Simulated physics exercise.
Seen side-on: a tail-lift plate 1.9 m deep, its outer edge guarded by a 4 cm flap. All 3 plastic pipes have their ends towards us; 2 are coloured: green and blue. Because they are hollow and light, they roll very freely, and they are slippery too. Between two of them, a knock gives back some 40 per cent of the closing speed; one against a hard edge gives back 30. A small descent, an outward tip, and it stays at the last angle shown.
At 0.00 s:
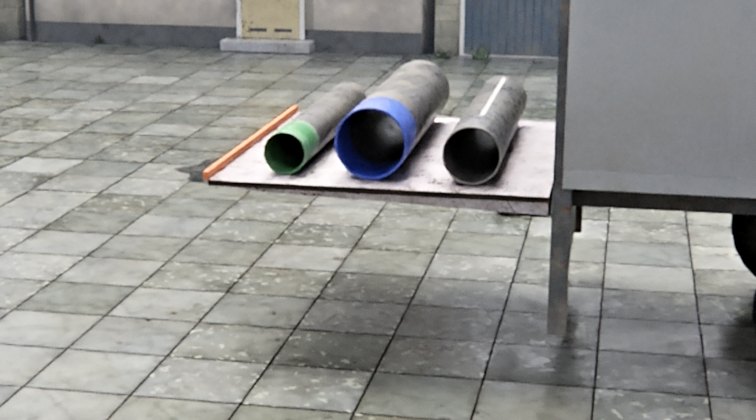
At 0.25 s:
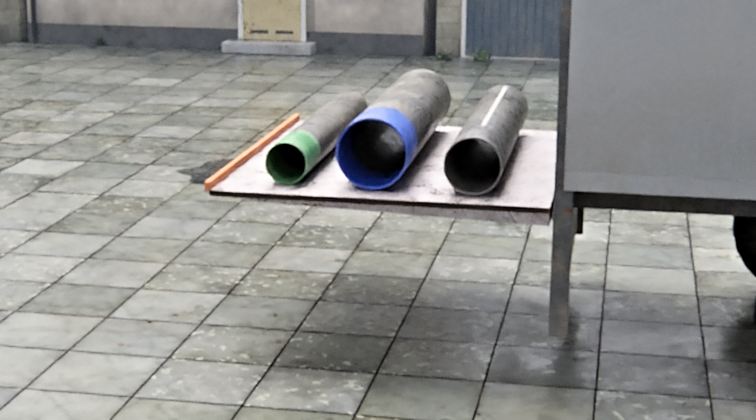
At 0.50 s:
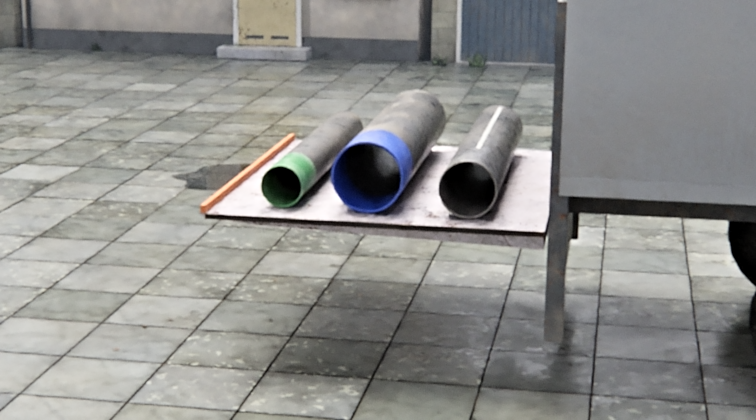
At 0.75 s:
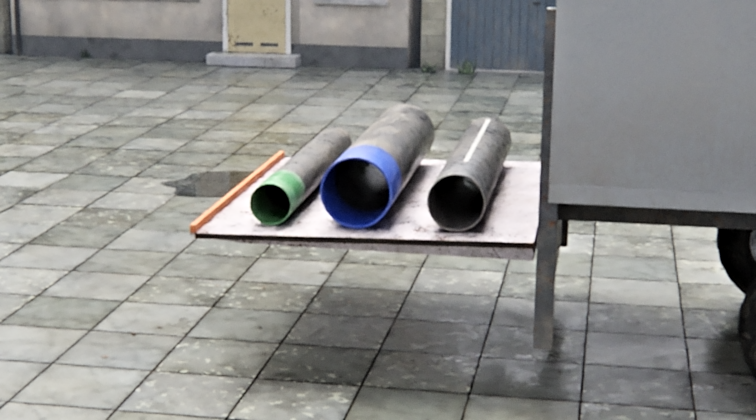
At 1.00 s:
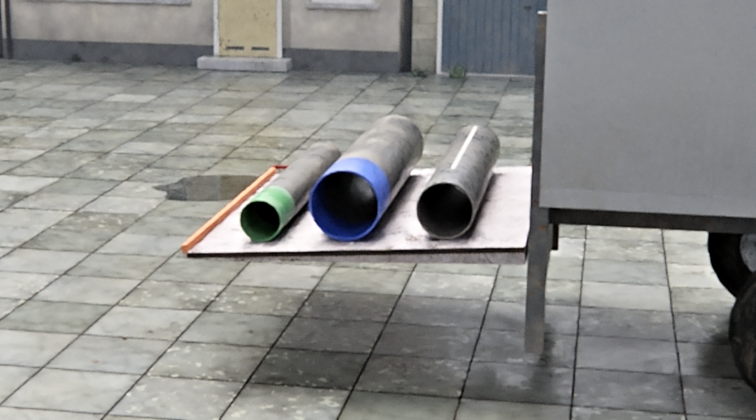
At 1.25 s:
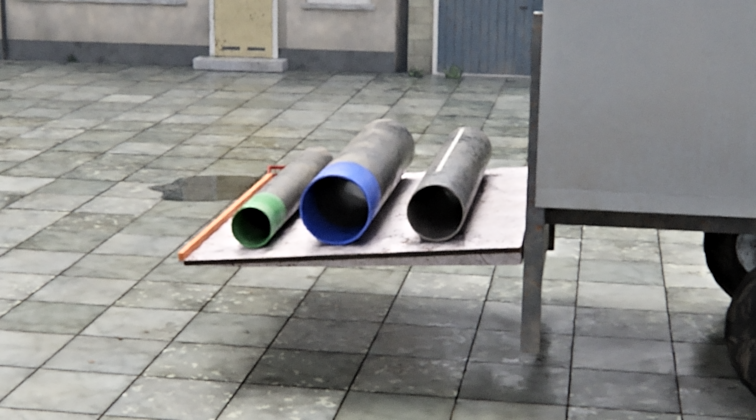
In a paved yard, three pipes, one green-ended, one blue-ended and one plain grey, lay on a lift plate that lowered slightly, then tilted down toward its outer left edge as they shifted slightly left.
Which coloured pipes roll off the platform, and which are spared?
Green stays put, and Blue stays put.
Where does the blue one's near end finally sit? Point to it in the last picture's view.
It ends up close to (259, 214).
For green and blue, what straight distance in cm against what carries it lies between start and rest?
Net displacement for green is 30, for blue it is 50.
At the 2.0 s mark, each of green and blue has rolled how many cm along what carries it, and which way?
Green has shifted 30 left and blue 30 left.
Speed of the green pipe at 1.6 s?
0.3 m/s, roughly.
By 1.6 s, green is on the plate, 25 cm from the stop, rolling left; blue is on the plate, 75 cm from the stop, rolling left; 0 gone from the plate.
By 2.0 s, green is on the plate, 10 cm from the stop, rolling left; blue is on the plate, 60 cm from the stop, rolling left; 0 gone from the plate.
By 2.4 s, blue is on the plate, 40 cm from the stop, rolling left; as before, green; 0 gone from the plate.
Finally (2.9 s), green is on the plate, 10 cm from the stop; blue is on the plate, 40 cm from the stop; 0 gone from the plate.
